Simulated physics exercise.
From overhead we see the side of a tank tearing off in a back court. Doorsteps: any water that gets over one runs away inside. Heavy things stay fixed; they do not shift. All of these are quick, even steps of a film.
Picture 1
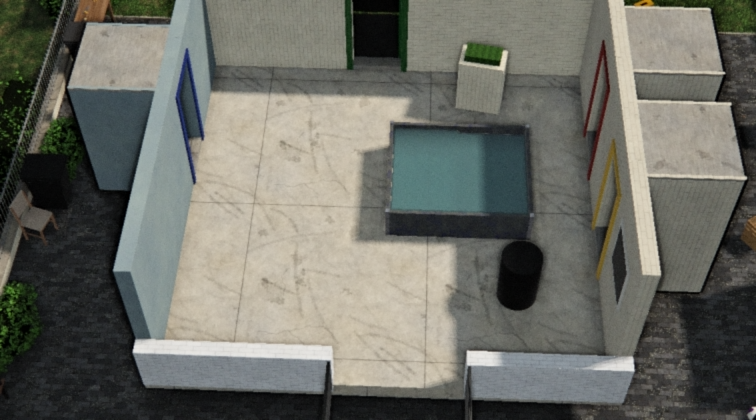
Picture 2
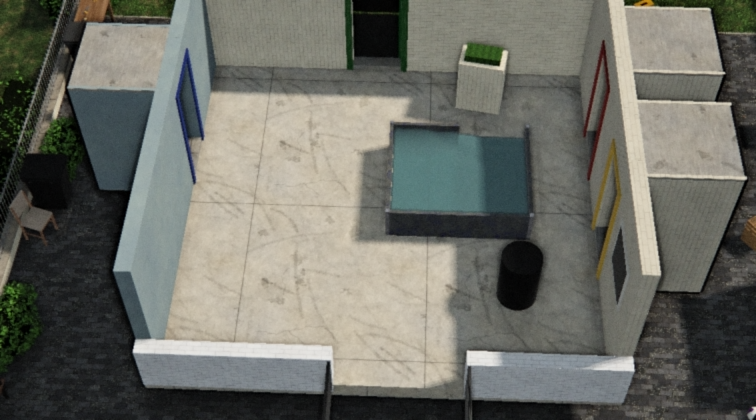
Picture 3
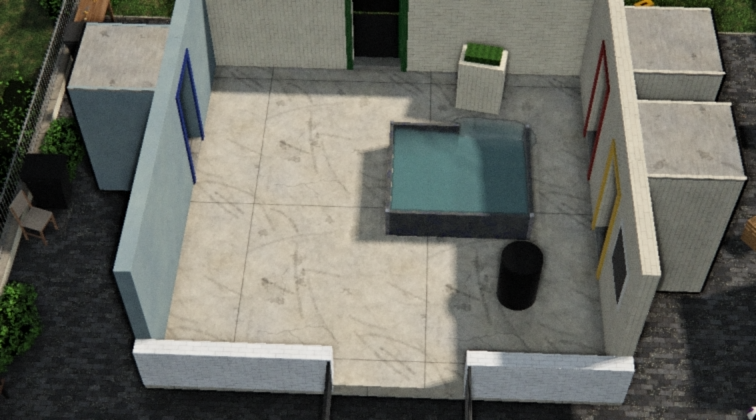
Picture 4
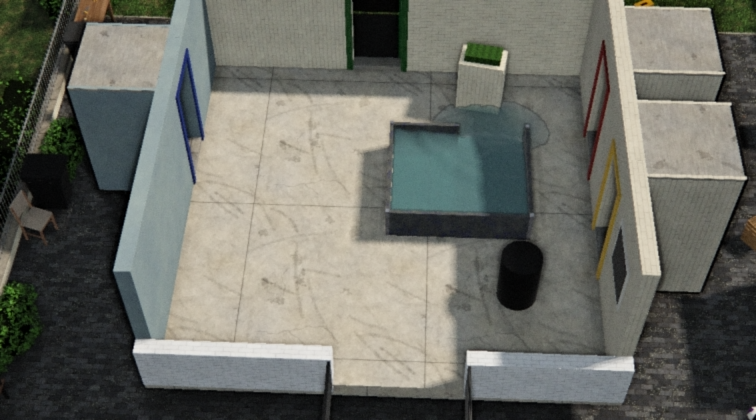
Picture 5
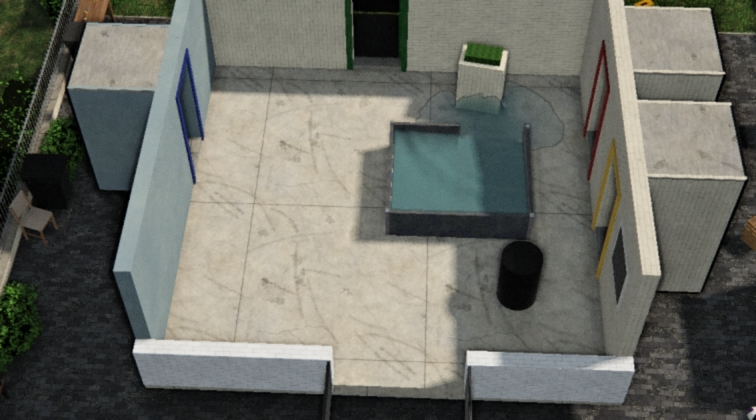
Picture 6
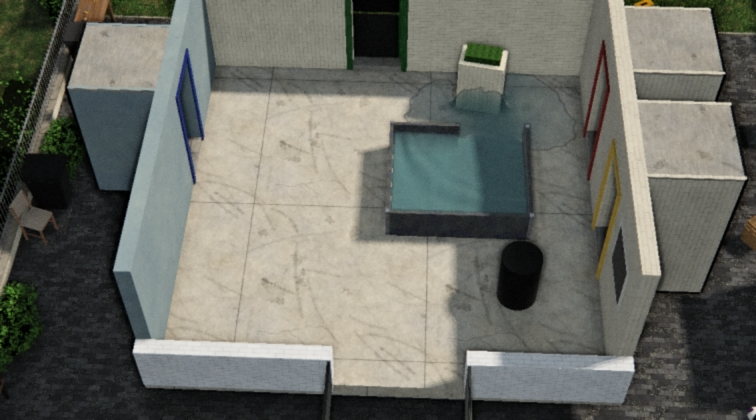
Open tank in a walled courtyard losing part of its far side, water pouring through the gap and spreading around the planter.
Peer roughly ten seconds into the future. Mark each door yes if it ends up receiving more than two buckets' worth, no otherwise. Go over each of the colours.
Green door - no, blue door - no, yellow door - no, red door - no.
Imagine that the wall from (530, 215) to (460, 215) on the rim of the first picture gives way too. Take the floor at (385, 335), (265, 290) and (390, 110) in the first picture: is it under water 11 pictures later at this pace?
The first point is soaked, the second spared, the third spared.
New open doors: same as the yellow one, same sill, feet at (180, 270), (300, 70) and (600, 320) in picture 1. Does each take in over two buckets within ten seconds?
The three doors, in turn: Is short of it, is short of it, is short of it.
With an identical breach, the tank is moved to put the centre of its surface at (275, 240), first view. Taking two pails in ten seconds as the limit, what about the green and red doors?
Checking both: Green door surpasses the limit, red door remains within limits.
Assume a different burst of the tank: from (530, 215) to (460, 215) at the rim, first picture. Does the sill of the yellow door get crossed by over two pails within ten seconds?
Note - yellow door: Past the mark.
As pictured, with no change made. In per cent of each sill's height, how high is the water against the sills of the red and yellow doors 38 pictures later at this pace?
The first sits near 50 in a hundred and the second near 30 in a hundred.
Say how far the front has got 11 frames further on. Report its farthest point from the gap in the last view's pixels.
The farthest wet spot is near (283, 69).
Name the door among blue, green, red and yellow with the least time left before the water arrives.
The green one.
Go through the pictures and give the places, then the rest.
In the first picture, still water in the open tank at (459, 171).
In the second picture, the front is at a hidden place, out from the gap on the open tank's far side.
In the third picture, water pours out on the open tank's far side and has run to (463, 121).
In the fourth picture, water pours out on the open tank's far side and has run to (515, 106).
In the fifth picture, water pours out on the open tank's far side and has run to (511, 85).
In the sixth picture, the front is at (526, 76), out from the gap on the open tank's far side.
A moment on, water covers 15 % of the floor; the green door wet at the sill, nothing in, the blue door not reached, the yellow door not reached, the red door not reached.
Next, water covers 25 % of the floor; the green door wet at the sill, nothing in, the blue door not reached, the yellow door not reached, the red door wet at the sill, nothing in.
Then, water covers 45 % of the floor; the green door wet at the sill, nothing in, the blue door not reached, the yellow door wet at the sill, nothing in, the red door wet at the sill, nothing in.
Later, water covers 60 % of the floor; the green door under two buckets in, the blue door wet at the sill, nothing in, the yellow door wet at the sill, nothing in, the red door wet at the sill, nothing in.
In the end, water covers 95 % of the floor; the green door under two buckets in, the blue door under two buckets in, the yellow door wet at the sill, nothing in, the red door wet at the sill, nothing in.
